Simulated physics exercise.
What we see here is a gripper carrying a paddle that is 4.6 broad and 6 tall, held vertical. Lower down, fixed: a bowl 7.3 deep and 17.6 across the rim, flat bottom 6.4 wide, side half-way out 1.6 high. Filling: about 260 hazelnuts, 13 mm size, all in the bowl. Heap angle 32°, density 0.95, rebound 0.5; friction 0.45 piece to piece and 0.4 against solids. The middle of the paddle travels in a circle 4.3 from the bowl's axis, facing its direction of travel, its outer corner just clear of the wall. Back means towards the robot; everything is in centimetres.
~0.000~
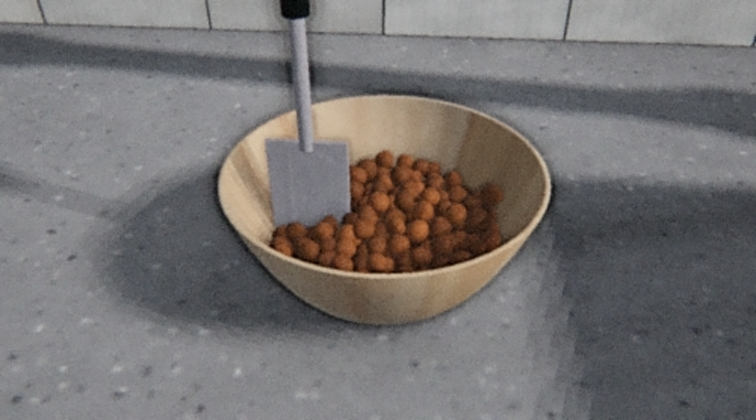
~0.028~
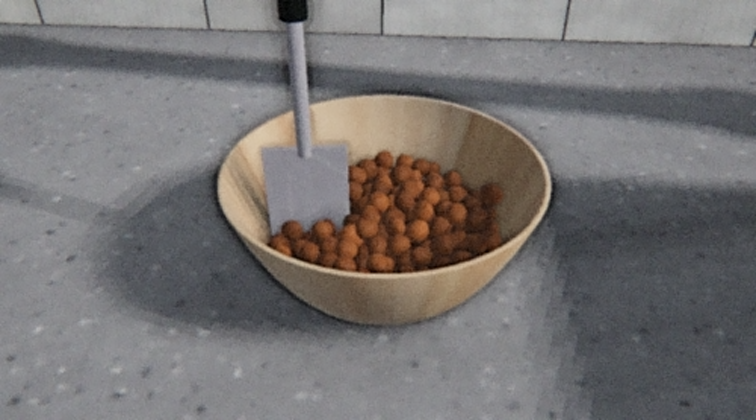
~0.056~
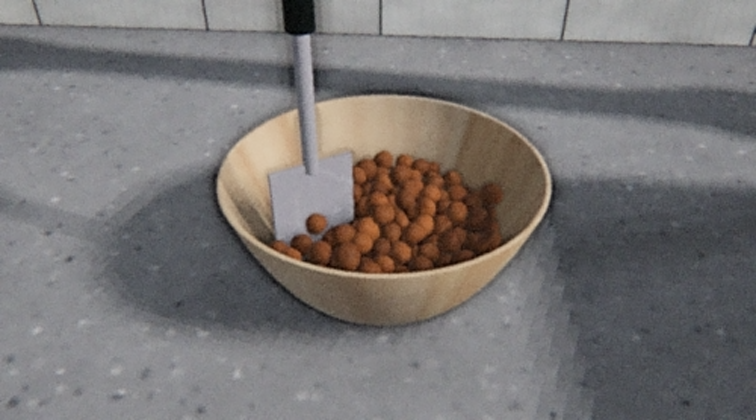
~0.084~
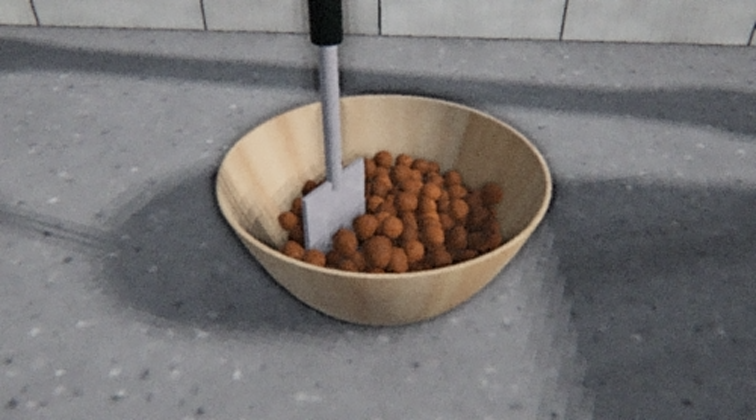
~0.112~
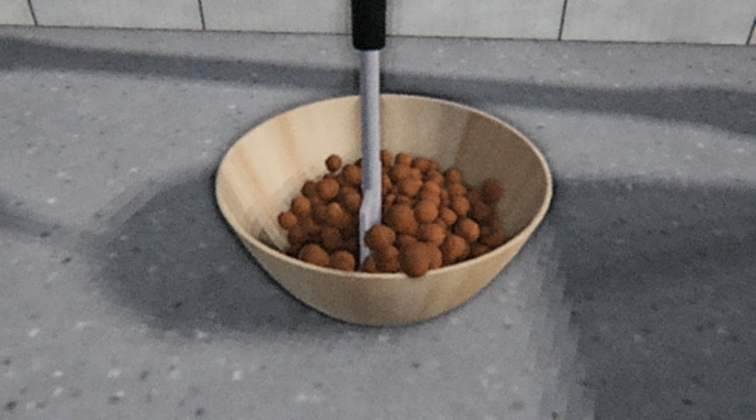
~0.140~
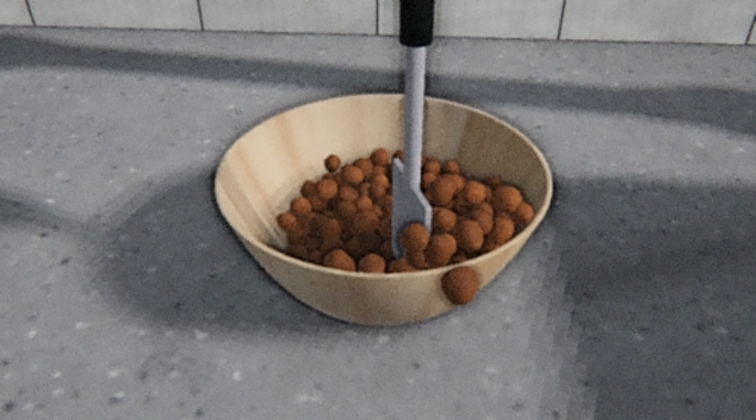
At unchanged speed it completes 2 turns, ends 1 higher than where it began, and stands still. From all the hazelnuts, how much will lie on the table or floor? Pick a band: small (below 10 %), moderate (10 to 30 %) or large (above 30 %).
Large, above 30 %.
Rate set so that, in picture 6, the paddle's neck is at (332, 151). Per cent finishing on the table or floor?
About 15 %.
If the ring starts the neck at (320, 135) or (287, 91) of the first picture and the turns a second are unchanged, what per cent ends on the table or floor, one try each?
Close to 40 and 10 in a hundred.
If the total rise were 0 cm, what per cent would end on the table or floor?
About 45 percent.
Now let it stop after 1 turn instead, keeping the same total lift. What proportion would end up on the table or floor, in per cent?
I'd expect some 20 per cent.
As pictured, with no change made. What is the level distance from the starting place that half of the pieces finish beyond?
Something like 9 centimetres, give or take.
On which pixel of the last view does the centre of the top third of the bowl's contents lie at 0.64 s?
Close to pixel (435, 170).
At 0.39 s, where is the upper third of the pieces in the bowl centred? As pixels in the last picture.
I'd point to somewhere close to (286, 184).
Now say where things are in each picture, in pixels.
In the first frame, paddle neck at (304, 117), 0° round; upper third of the load around (384, 212), from x 280 to 495, top at y 160; 255 in the bowl.
In the second frame, paddle neck at (302, 122), 9° round; upper third of the load around (381, 212), from x 280 to 495, top at y 160.
In the third frame, paddle neck at (308, 138), 34° round; upper third of the load around (383, 220), from x 280 to 495, top at y 160.
In the fourth frame, paddle neck at (333, 152), 60° round; upper third of the load around (395, 222), from x 285 to 495, top at y 160.
In the fifth frame, paddle neck at (370, 159), 86° round; upper third of the load around (412, 223), from x 285 to 495, top at y 160; 254 in the bowl, 1 in flight or on the tool.
In the sixth frame, paddle neck at (412, 155), 112° round; upper third of the load around (441, 213), from x 285 to 525, top at y 160; 252 in the bowl, 3 in flight or on the tool.
After 0.39 s, 348° round, highest piece 11 above the table; 195 in the bowl, 30 on the table or floor, 30 in flight or on the tool.
After 0.64 s, 223° round, highest piece 11 above the table; 166 in the bowl, 79 on the table or floor, 10 in flight or on the tool.
After 0.97 s, 0° round, highest piece 6 above the table; 159 in the bowl, 95 on the table or floor, 1 in flight or on the tool.
After 1.67 s, 0° round, highest piece 5 above the table; 159 in the bowl, 96 on the table or floor.
At rest, 159 in the bowl, 96 on the table or floor. That is 38 % on the table or floor.
